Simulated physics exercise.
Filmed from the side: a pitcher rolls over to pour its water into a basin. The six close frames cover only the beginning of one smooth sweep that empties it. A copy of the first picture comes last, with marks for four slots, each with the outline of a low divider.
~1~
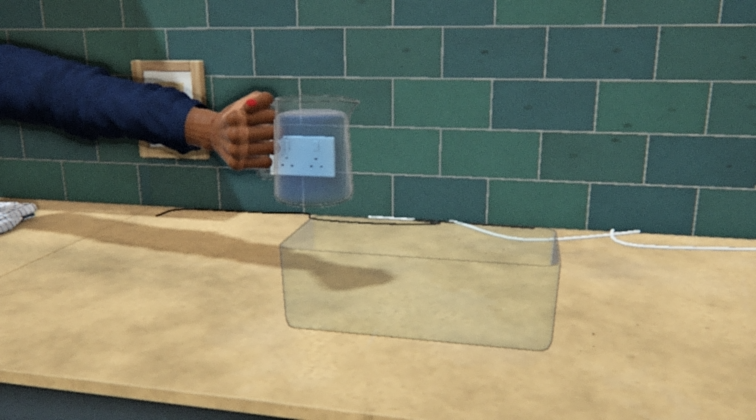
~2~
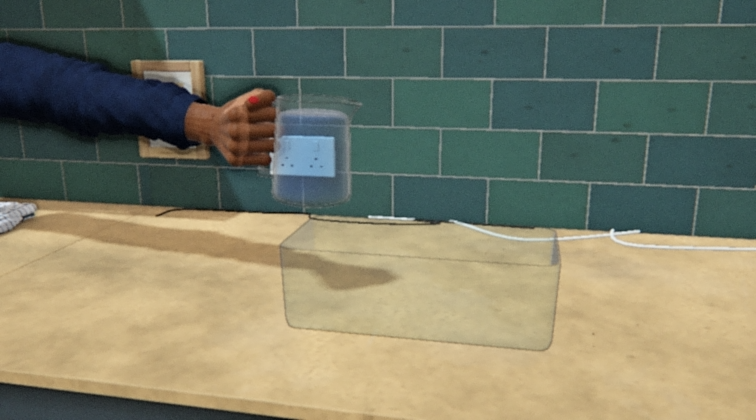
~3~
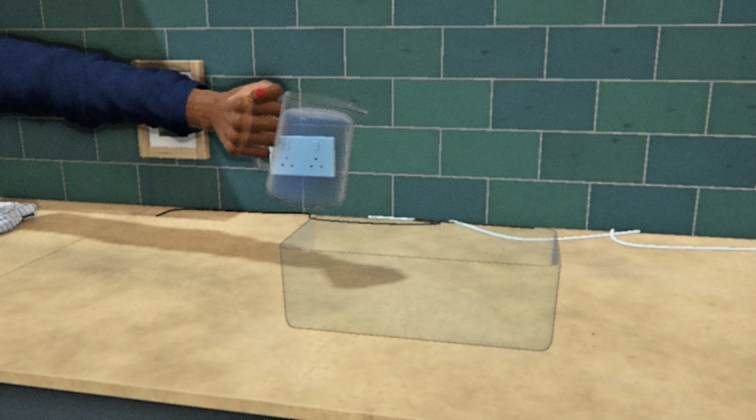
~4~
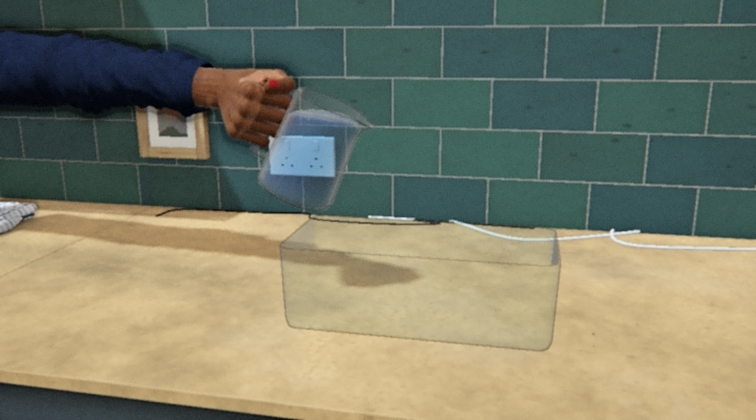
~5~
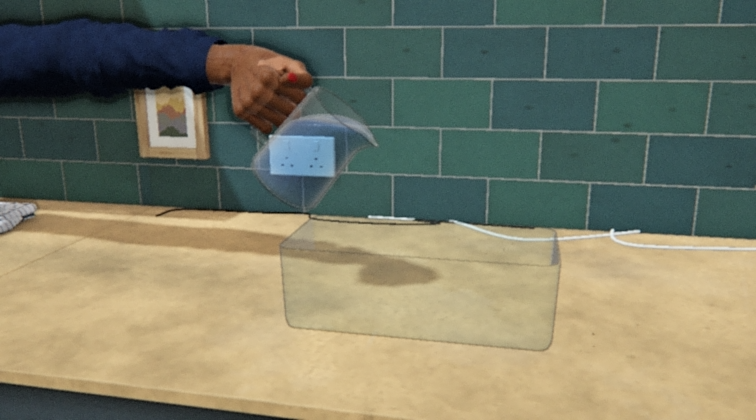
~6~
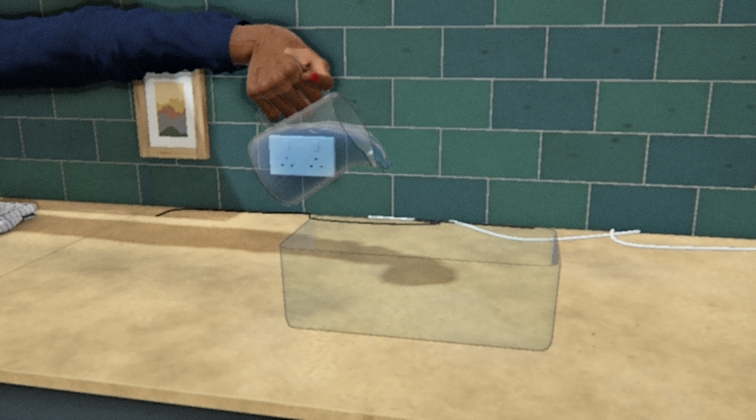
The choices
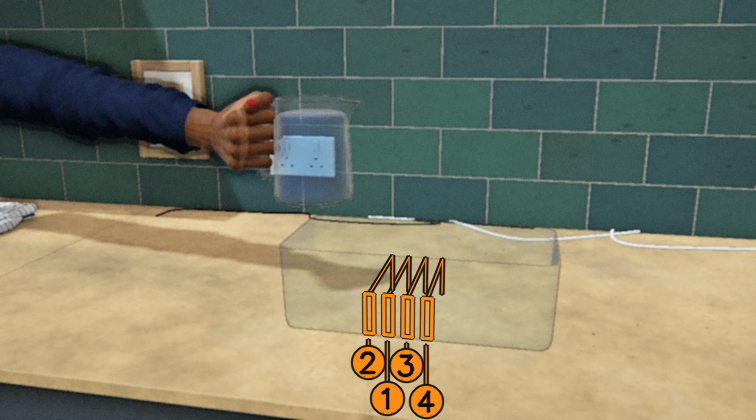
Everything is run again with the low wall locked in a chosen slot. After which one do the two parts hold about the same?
Slot 1.
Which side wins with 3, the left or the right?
The left one.
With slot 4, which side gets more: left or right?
The left one.
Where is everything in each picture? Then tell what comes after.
Upright, lip at (358, 102); basin from (287, 324) to (552, 349); nothing has left yet.
Tipped about 3°, lip at (360, 104); nothing has left yet.
Tipped about 11°, lip at (366, 112); nothing has left yet.
Tipped about 24°, lip at (373, 126); nothing has left yet.
Tipped about 41°, lip at (377, 145); nothing has left yet.
Tipped about 58°, lip at (376, 166); water is over the lip, down to (385, 171).
On the marked copy, 1 at (387, 341); 2 at (368, 340); 3 at (406, 343); 4 at (426, 345).
If 1 is chosen, about 50 % ends left of the wall and 48 % right of it.
If 2 is chosen, about 15 % ends left of the wall and 84 % right of it.
If 3 is chosen, about 79 % ends left of the wall and 12 % right of it; 9 % is lost outside.
If 4 is chosen, about 89 % ends left of the wall and 3 % right of it; 8 % is lost outside.
